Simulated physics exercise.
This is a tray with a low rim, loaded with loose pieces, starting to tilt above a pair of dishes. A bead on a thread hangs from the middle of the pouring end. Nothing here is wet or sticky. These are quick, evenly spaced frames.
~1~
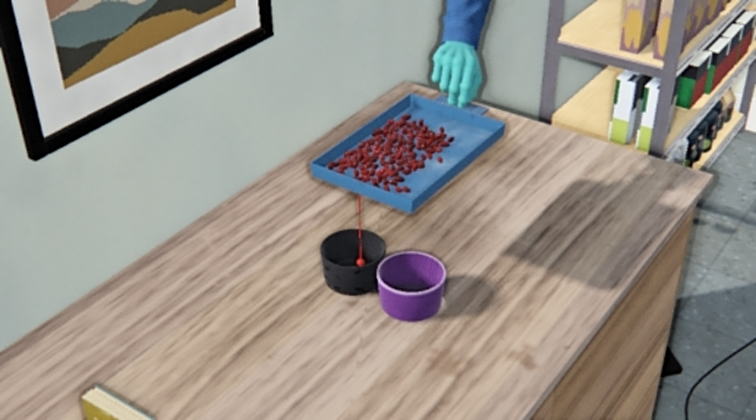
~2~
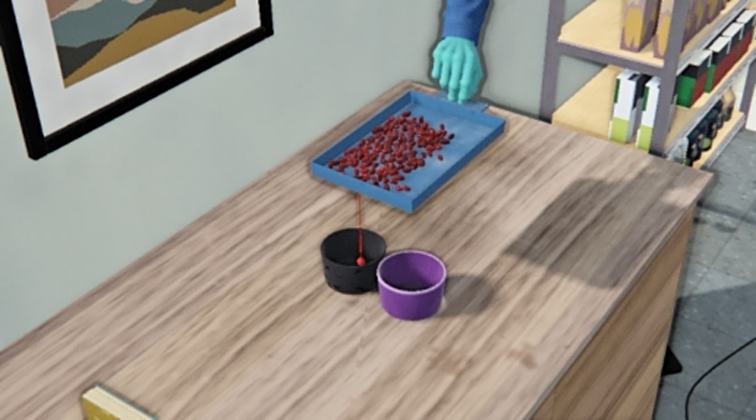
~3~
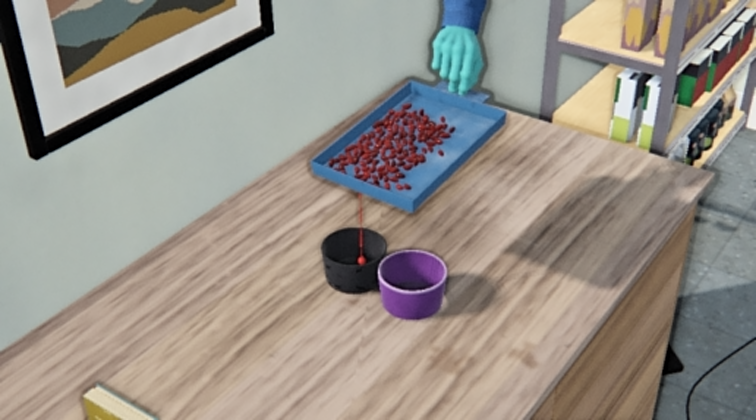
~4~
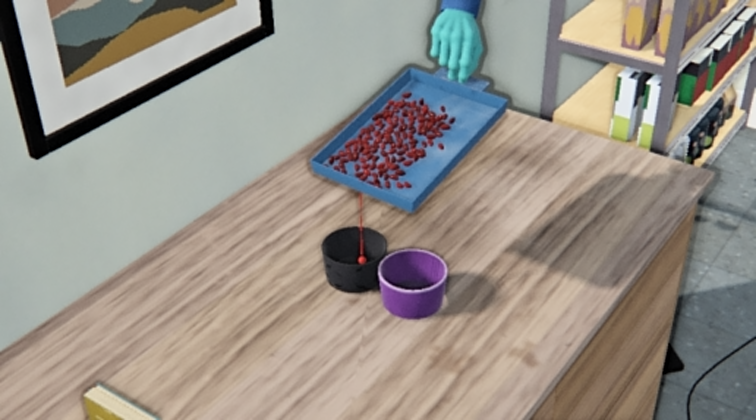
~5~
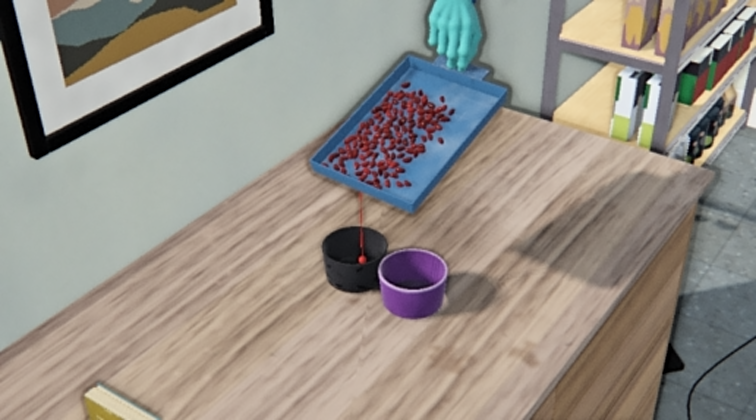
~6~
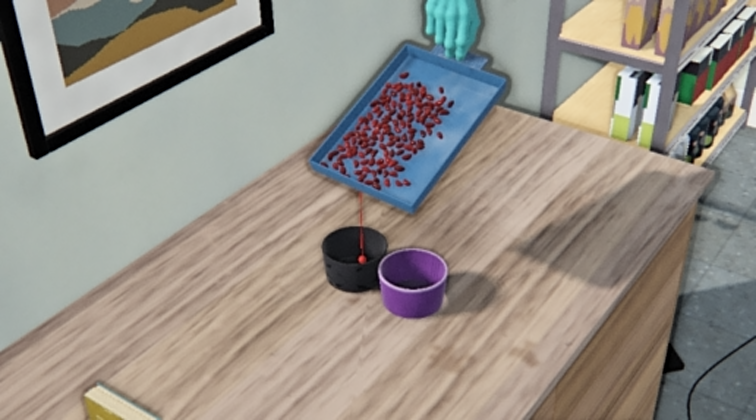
A teal-gloved hand in a blue sleeve slowly raises the far end of a blue tray of dark red beans, steepening its slant toward the viewer while the near end stays almost in place. Seen from above at an angle, the wooden counter holds a black dish beside a purple one, near a framed landscape and shelves. The dishes, the red bead hanging on its thread and the camera stay practically still.
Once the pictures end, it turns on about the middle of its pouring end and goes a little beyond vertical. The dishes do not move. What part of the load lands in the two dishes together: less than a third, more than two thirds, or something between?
They take under a third between them.
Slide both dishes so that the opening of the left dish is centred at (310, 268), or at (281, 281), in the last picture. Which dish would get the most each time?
In turn: The dish on the right; the dish on the right.
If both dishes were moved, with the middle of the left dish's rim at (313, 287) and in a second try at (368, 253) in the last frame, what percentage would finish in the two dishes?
About 80 and 0 per cent.
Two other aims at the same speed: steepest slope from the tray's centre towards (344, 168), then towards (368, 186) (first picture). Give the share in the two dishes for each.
Near 20 % and 0 %.
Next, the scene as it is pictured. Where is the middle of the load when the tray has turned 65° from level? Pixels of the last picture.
At about (376, 159).
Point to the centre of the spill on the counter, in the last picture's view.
Near (349, 337).
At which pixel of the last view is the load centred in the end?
Roughly at (349, 337).
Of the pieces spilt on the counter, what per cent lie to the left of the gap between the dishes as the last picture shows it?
Near 70 %.
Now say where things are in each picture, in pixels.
The first frame shows corners of the pouring end near (312, 163) and (411, 200), level; middle of the load near (387, 153), kidney beans; left dish near (334, 277); right dish near (392, 302); bead on its thread near (361, 262).
The second frame shows corners of the pouring end near (312, 162) and (411, 199), level; middle of the load near (388, 151).
The third frame shows corners of the pouring end near (313, 161) and (412, 200), tipped barely, lowest at the right corner; middle of the load near (388, 147).
The fourth frame shows corners of the pouring end near (312, 160) and (412, 201), tipped a little, lowest at the right corner; middle of the load near (388, 141).
The fifth frame shows corners of the pouring end near (312, 160) and (411, 202), tipped clearly, lowest at the right corner; middle of the load near (387, 136).
The sixth frame shows corners of the pouring end near (311, 160) and (411, 204), tipped clearly, lowest at the right corner; middle of the load near (386, 131); left dish near (336, 274); right dish near (394, 300).
Shortly afterwards, tray tipped steeply; the whole lot on the tray.
Next, tray tipped past a quarter turn; all but a few on the tray; a little outside both; only a few in the air.
Some moments later, tray tipped past a quarter turn; the whole lot outside both.
In the end, tray tipped past a quarter turn; none at all in the right dish; none at all in the left dish; the whole lot outside both.
